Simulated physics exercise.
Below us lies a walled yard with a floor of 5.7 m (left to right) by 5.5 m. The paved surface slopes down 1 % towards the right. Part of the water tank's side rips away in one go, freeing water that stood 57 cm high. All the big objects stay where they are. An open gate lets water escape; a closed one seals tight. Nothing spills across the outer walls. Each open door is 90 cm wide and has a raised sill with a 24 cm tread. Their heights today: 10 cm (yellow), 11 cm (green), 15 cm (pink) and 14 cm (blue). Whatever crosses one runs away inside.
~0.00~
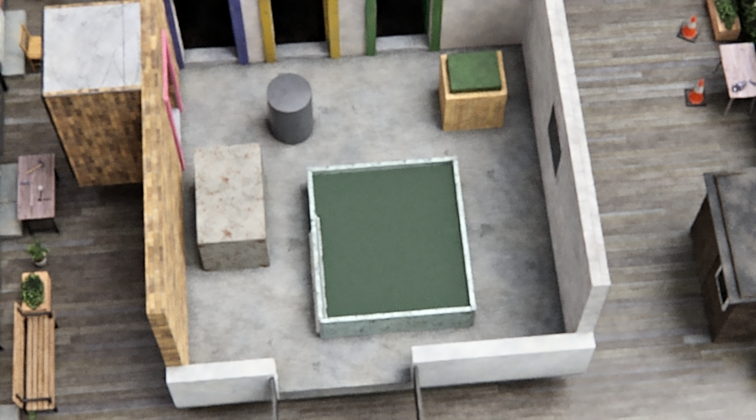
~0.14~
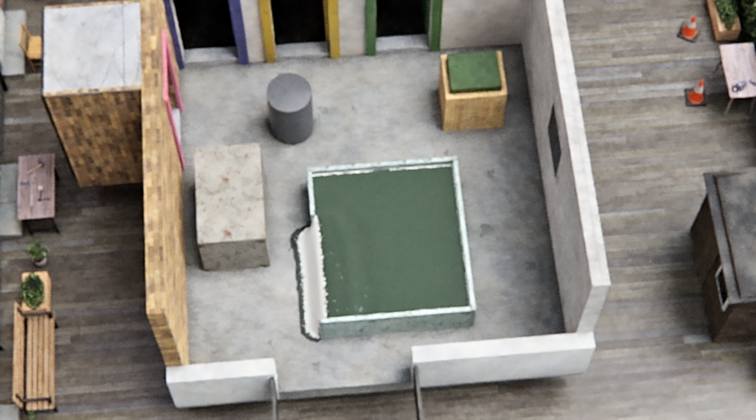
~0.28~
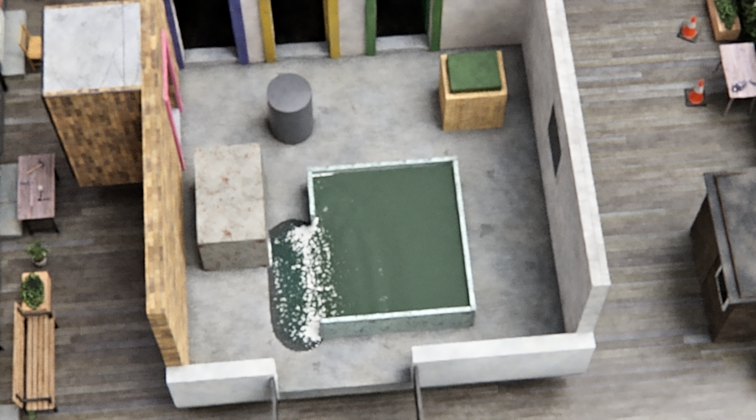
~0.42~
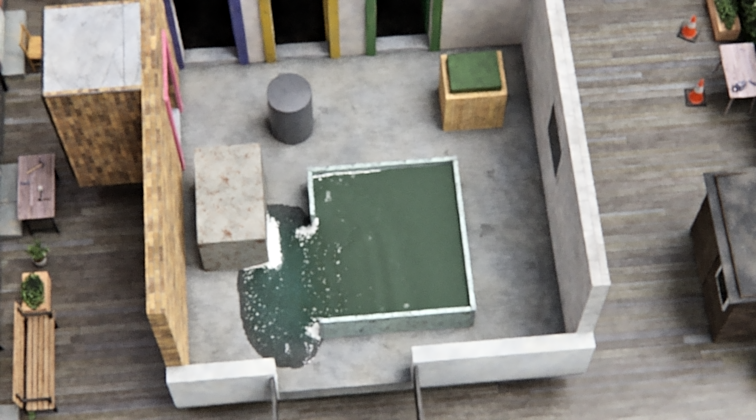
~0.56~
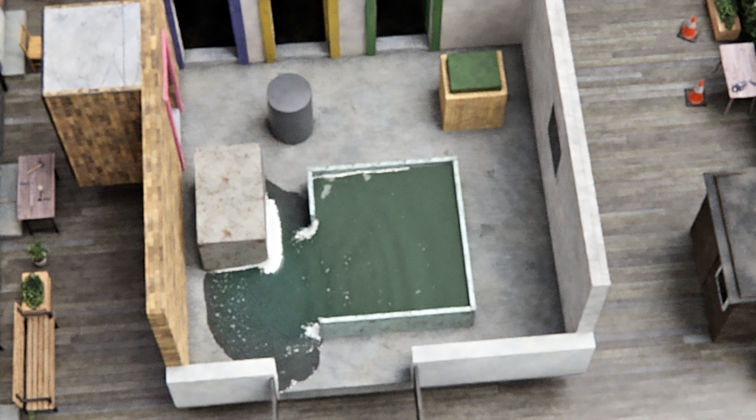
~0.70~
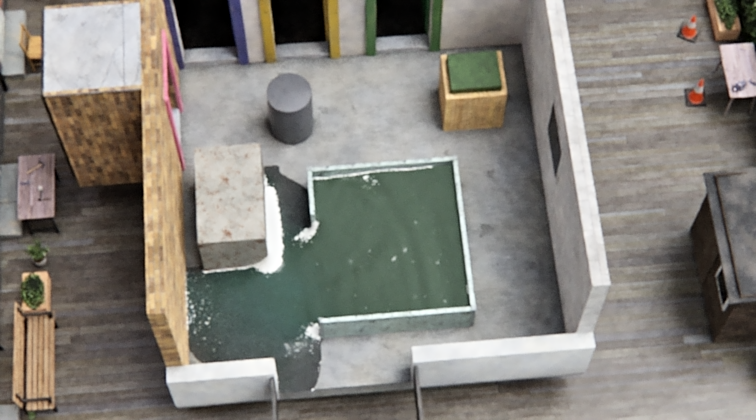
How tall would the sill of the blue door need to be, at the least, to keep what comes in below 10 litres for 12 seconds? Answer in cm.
At least 22 cm or so.
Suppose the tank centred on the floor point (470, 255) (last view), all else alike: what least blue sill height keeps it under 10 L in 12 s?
About 19 cm.
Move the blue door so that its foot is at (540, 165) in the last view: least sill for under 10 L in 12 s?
About 7.0 cm.
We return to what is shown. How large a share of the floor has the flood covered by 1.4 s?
Some 25 per cent of it.
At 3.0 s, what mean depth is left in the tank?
Roughly 24 cm on average.
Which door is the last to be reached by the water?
Last comes the yellow one.
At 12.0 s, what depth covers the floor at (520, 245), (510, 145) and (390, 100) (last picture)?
About 6, 8 and 7 cm.
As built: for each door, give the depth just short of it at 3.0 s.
Depths in cm: Yellow 1, green 4, pink 10, blue 19.
After 1.4 s water covers 25 % of the floor, deepest (55 cm) near (191, 383); it has not reached the blue door.
After 3.0 s water covers 55 % of the floor, deepest (38 cm) near (271, 298); 19 cm at the blue door, 3 litres in over its 14 cm sill.
After 12.0 s water covers 95 % of the floor, deepest (12 cm) near (491, 359); 8 cm at the blue door, 62 litres in over its 14 cm sill.
At the blue door as built, the water arrived by 2.3 s and peaked near 23 cm at 3.6 s.
With a sill of 18 cm, 27 litres would have come in within the 12 s; with 24.5 cm, 5 litres. So under 10 litres takes about 22 cm.
